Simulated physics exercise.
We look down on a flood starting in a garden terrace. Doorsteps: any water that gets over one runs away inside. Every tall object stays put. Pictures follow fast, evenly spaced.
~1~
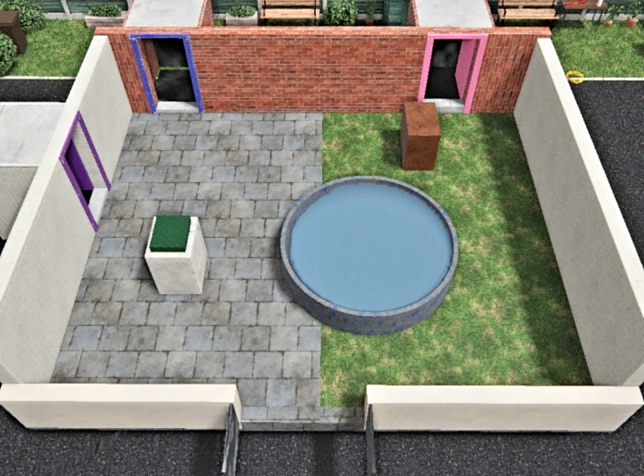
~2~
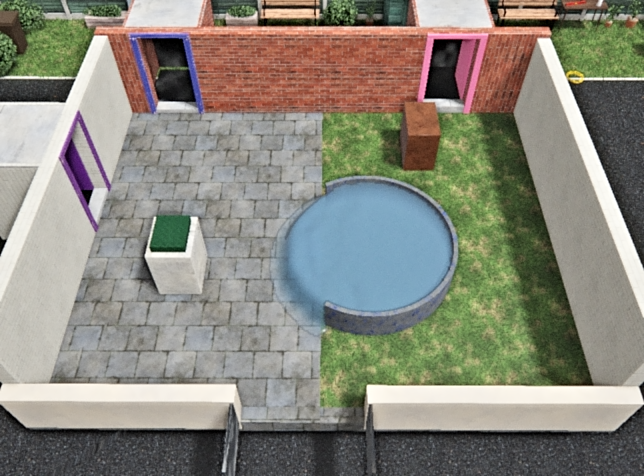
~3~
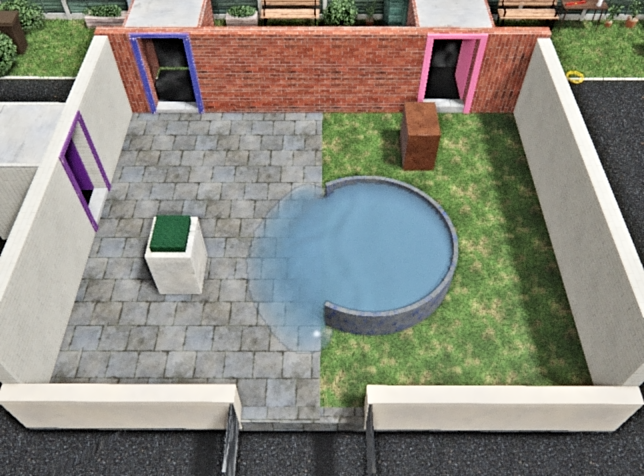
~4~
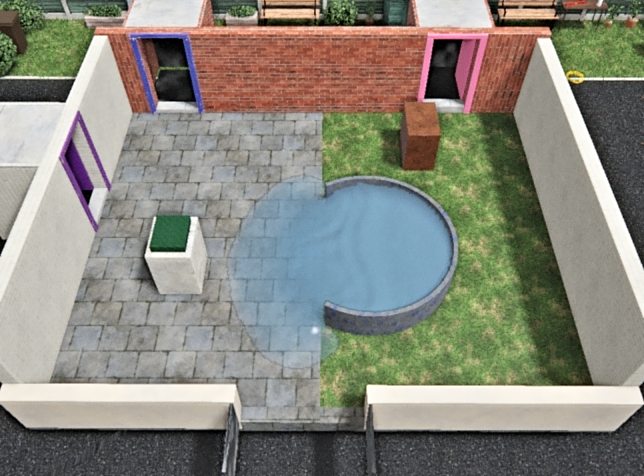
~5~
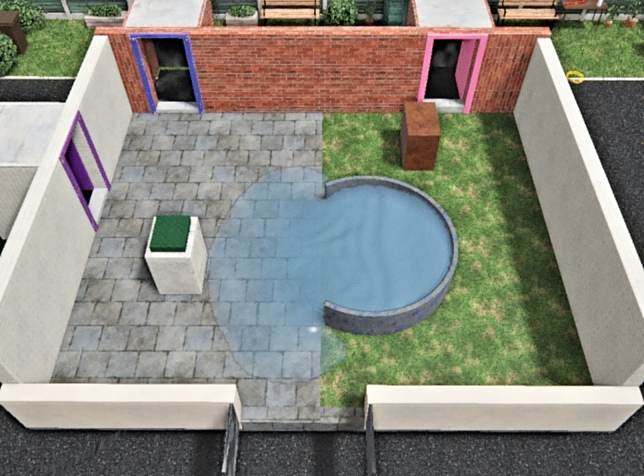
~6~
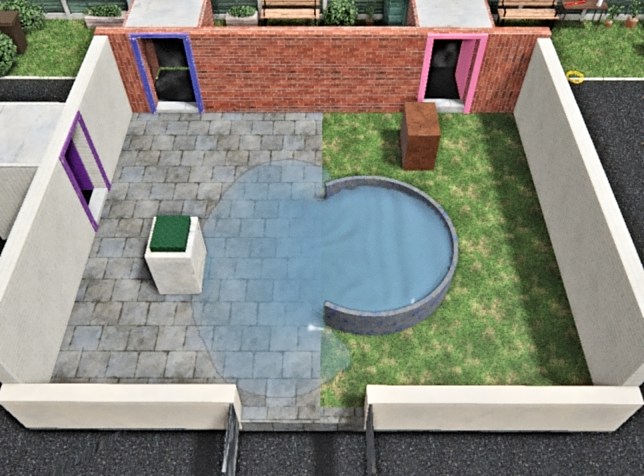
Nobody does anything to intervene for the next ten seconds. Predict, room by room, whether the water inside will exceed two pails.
My prediction: The purple door is going to be over the line. The blue door is going to be over the line. The pink door is going to be at or under the line.
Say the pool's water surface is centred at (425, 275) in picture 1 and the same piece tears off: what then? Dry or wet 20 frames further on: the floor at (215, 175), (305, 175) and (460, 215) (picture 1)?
In order, the three spots end up waterlogged, waterlogged and untouched.
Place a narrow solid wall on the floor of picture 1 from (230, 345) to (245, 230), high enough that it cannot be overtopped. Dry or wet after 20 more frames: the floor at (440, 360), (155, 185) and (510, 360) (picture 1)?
Listed order: Spared, swamped, spared.
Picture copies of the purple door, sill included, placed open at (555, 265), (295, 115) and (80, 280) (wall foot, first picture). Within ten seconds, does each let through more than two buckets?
Taken in sequence, they go: Not exceeded, not exceeded, exceeded.
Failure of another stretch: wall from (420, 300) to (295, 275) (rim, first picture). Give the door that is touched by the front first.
It's the one in purple that is reached before the others.
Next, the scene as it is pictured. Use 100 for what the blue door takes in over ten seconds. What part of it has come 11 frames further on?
Some 0 per cent.
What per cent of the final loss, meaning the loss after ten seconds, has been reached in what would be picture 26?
Result, approximate: 35 per cent.
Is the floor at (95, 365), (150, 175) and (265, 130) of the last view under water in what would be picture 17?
Same order as asked: Drenched; drenched; drenched.
A moment on, water covers 35 % of the floor; the purple door not reached, the blue door not reached, the pink door not reached.
Next, water covers 50 % of the floor; the purple door under two buckets in, the blue door wet at the sill, nothing in, the pink door not reached.
Then, water covers 50 % of the floor; the purple door over two buckets in, the blue door under two buckets in, the pink door not reached.
Later, water covers 60 % of the floor; the purple door far over two buckets in, the blue door over two buckets in, the pink door not reached.
In the end, water covers 80 % of the floor; the purple door far over two buckets in, the blue door far over two buckets in, the pink door wet at the sill, nothing in.
